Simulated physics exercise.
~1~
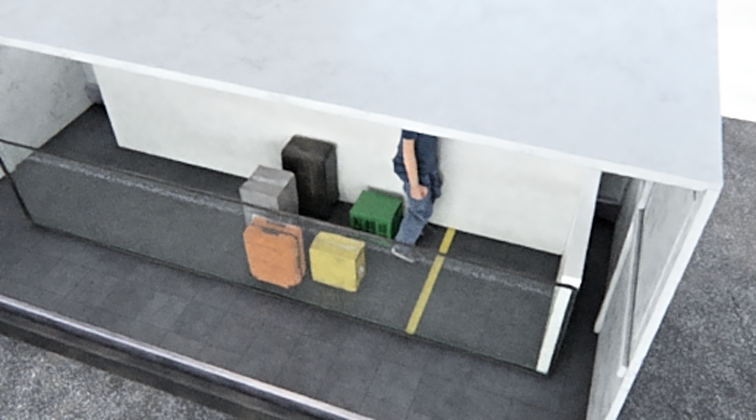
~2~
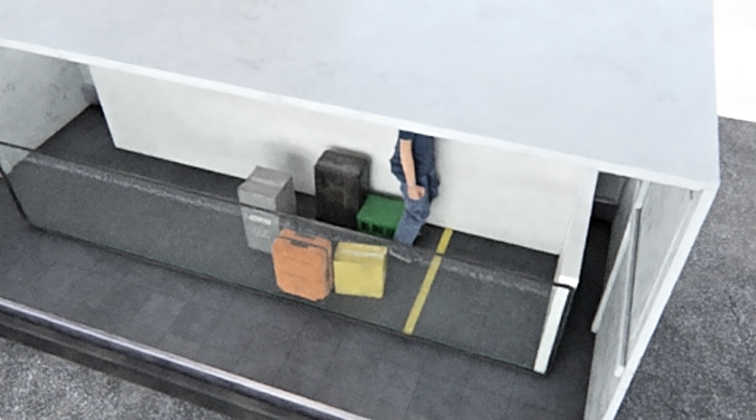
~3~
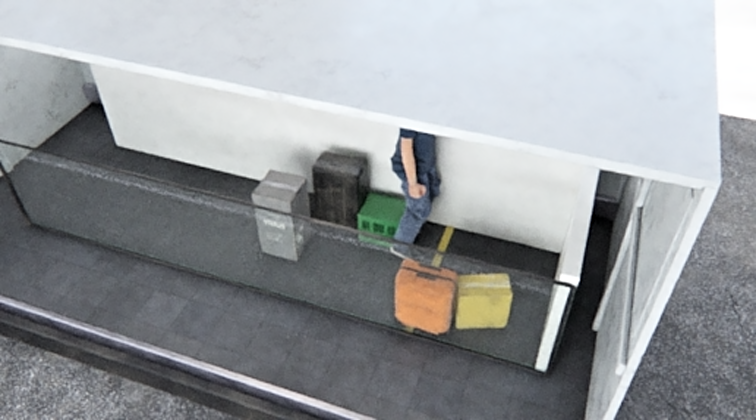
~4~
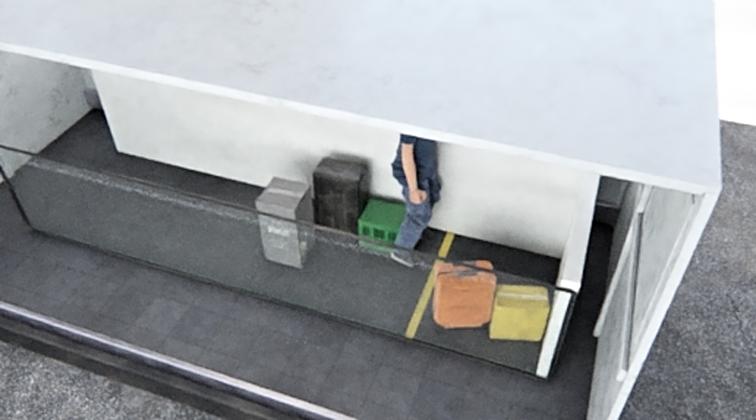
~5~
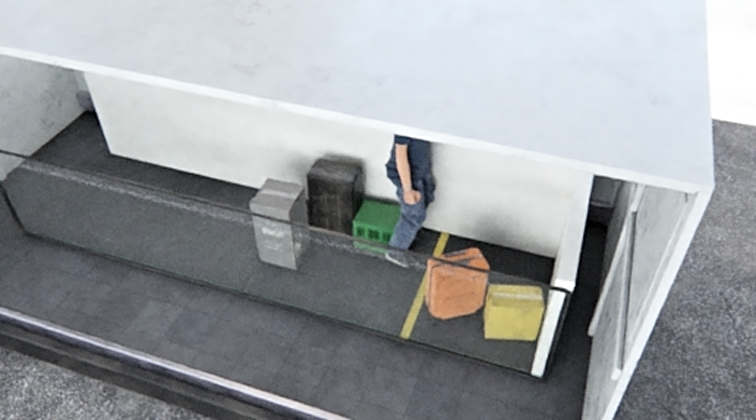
Orange case and yellow carton sliding right across a yellow line, while black case, grey bag and green crate stop short.
